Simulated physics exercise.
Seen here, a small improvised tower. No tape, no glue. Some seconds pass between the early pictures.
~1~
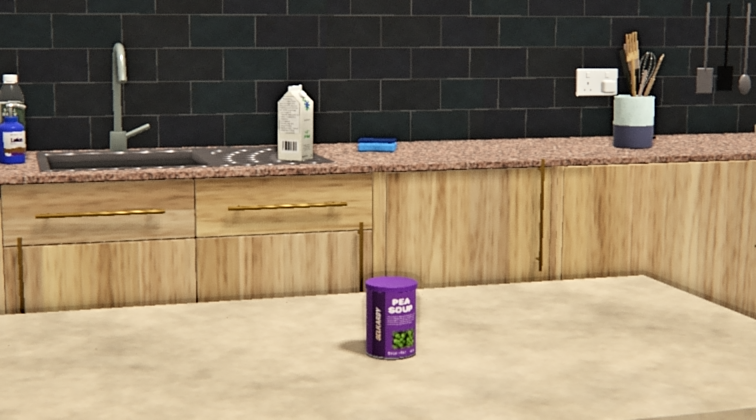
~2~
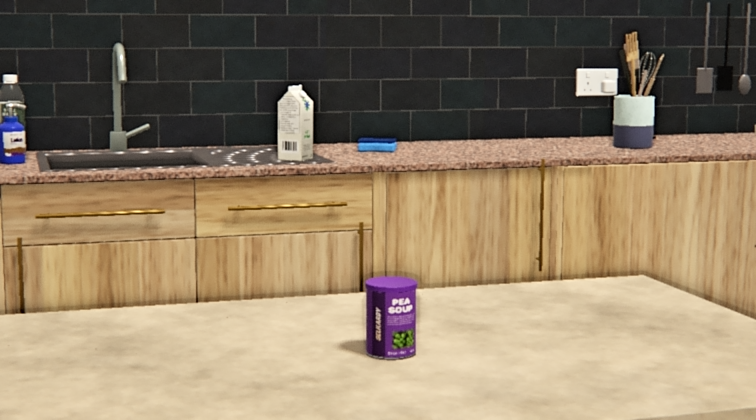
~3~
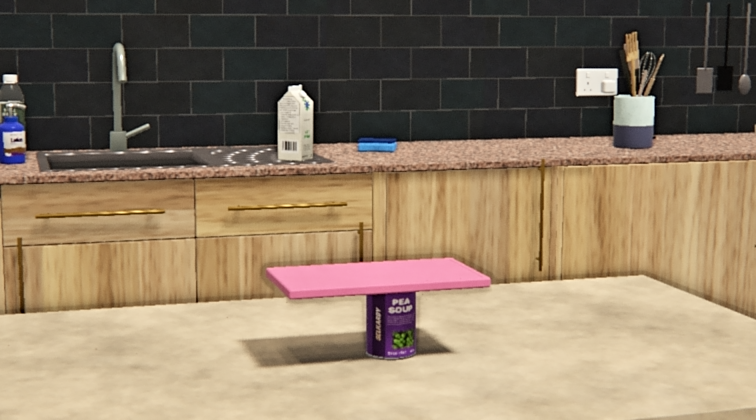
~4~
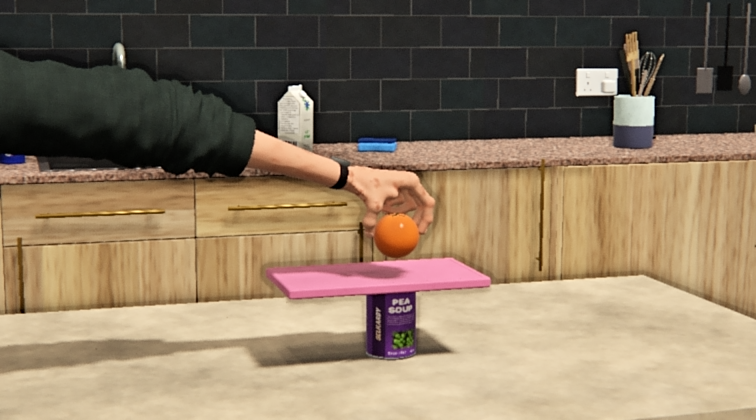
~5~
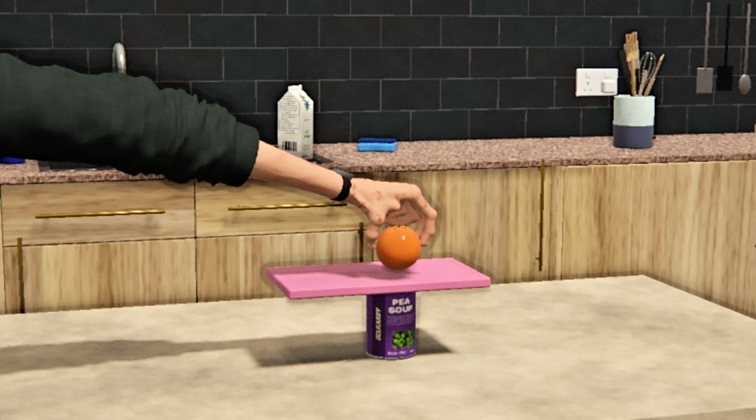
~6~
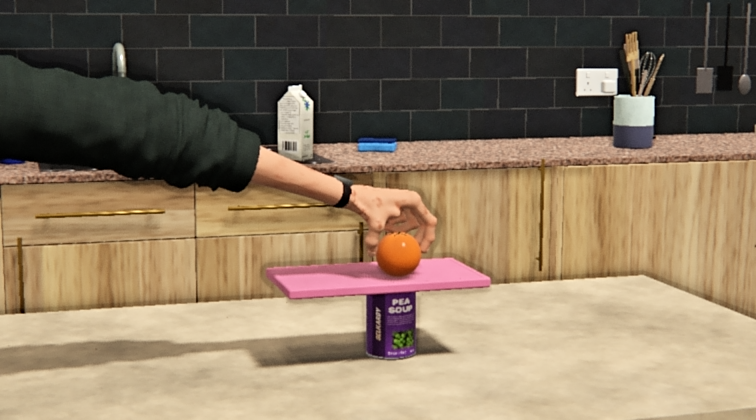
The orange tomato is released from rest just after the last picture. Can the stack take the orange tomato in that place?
It stays up.
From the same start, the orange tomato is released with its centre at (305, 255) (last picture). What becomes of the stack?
Then it comes apart.
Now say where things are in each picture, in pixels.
In the first picture, the last thing is not in view yet.
In the second picture, the last thing is not in view yet.
In the third picture, the last thing is not in view yet; pink lid (376, 277).
The fourth picture shows coming down; orange tomato (396, 236); pink lid (376, 277).
The fifth picture shows coming down; orange tomato (398, 248); pink lid (376, 277).
The sixth picture shows in place under the hand; orange tomato (398, 255); pink lid (376, 277).
Then, 0.60 s past the last view, nothing moves.
Then, 1.30 s past the last view, orange tomato resting near (398, 255).
Finally, all 3 still in place. Final places as the last picture's camera would see them, orange tomato near (398, 255). The stack keeps its balance.
